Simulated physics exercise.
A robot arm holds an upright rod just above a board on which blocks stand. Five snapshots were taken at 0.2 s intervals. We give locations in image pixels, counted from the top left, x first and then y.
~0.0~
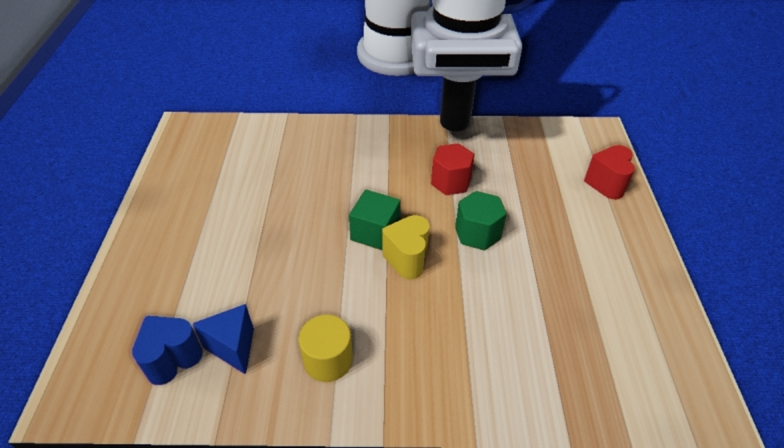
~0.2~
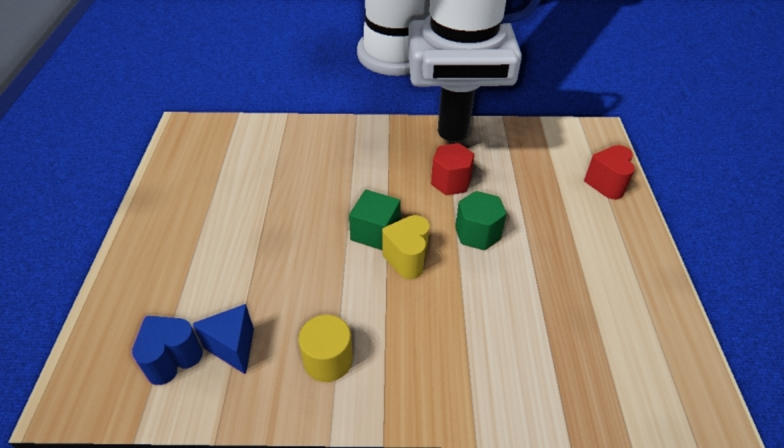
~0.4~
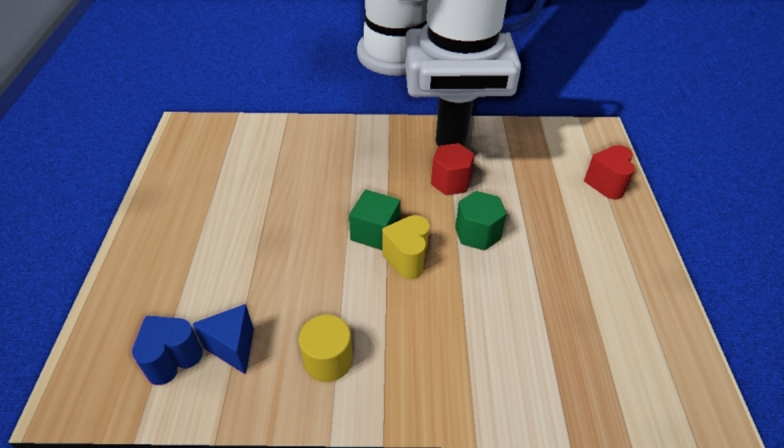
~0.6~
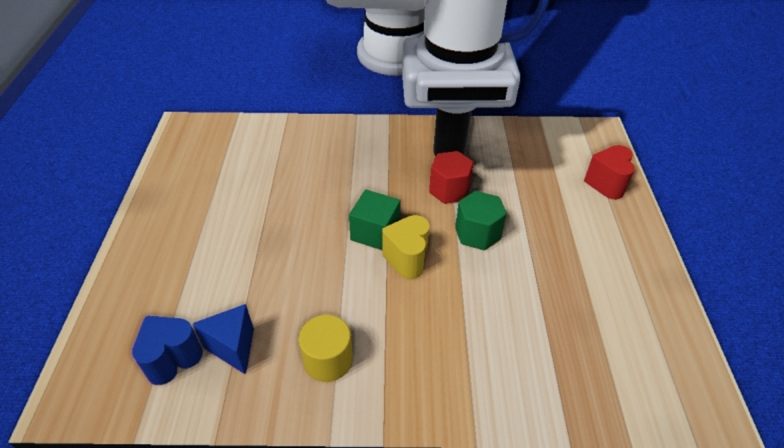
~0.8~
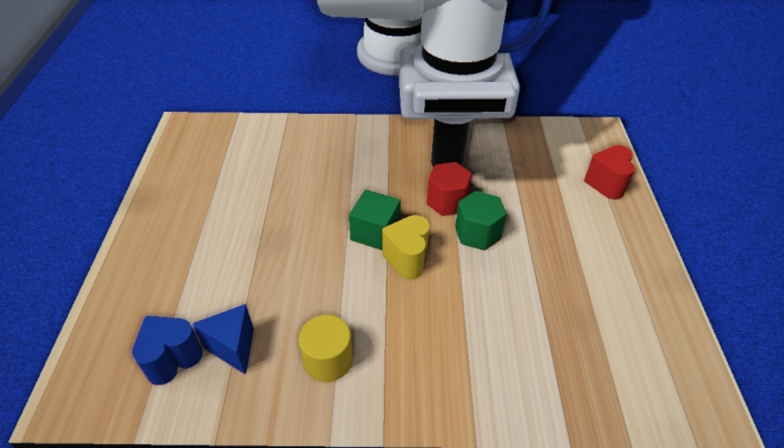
A robot arm lowering its black rod toward a red block, then nudging it slightly down the board beside still green blocks.
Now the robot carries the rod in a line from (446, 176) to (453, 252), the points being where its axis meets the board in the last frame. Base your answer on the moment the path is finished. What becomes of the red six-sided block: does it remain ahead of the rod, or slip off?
In the end it is ahead.
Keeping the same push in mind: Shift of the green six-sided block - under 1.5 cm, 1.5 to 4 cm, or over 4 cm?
The distance will be 1.5 to 4 cm.
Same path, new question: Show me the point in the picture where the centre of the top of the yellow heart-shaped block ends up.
Its top centre lands on (392, 247).
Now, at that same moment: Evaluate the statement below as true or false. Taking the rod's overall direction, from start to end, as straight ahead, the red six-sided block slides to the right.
True
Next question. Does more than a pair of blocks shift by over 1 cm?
That would be a yes.
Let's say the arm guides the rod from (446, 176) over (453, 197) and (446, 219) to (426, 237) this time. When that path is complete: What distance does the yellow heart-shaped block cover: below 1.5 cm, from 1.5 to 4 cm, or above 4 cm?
It goes a little way, 1.5 to 4 cm.
On the path given first. One third of the way, rod (449, 188); red six-sided block (447, 200), turned 15° clockwise; green six-sided block (488, 215), turned 20° anticlockwise.
Two thirds of the way, rod (452, 213); yellow heart-shaped block (401, 240), turned 15° clockwise; red six-sided block (445, 227), turned 25° clockwise; green six-sided block (493, 221), turned 35° anticlockwise.
At the end, rod (455, 240); green square still; yellow heart-shaped block (392, 247), turned 50° clockwise; red six-sided block (442, 255), turned 45° clockwise; green six-sided block (498, 224), turned 50° anticlockwise.
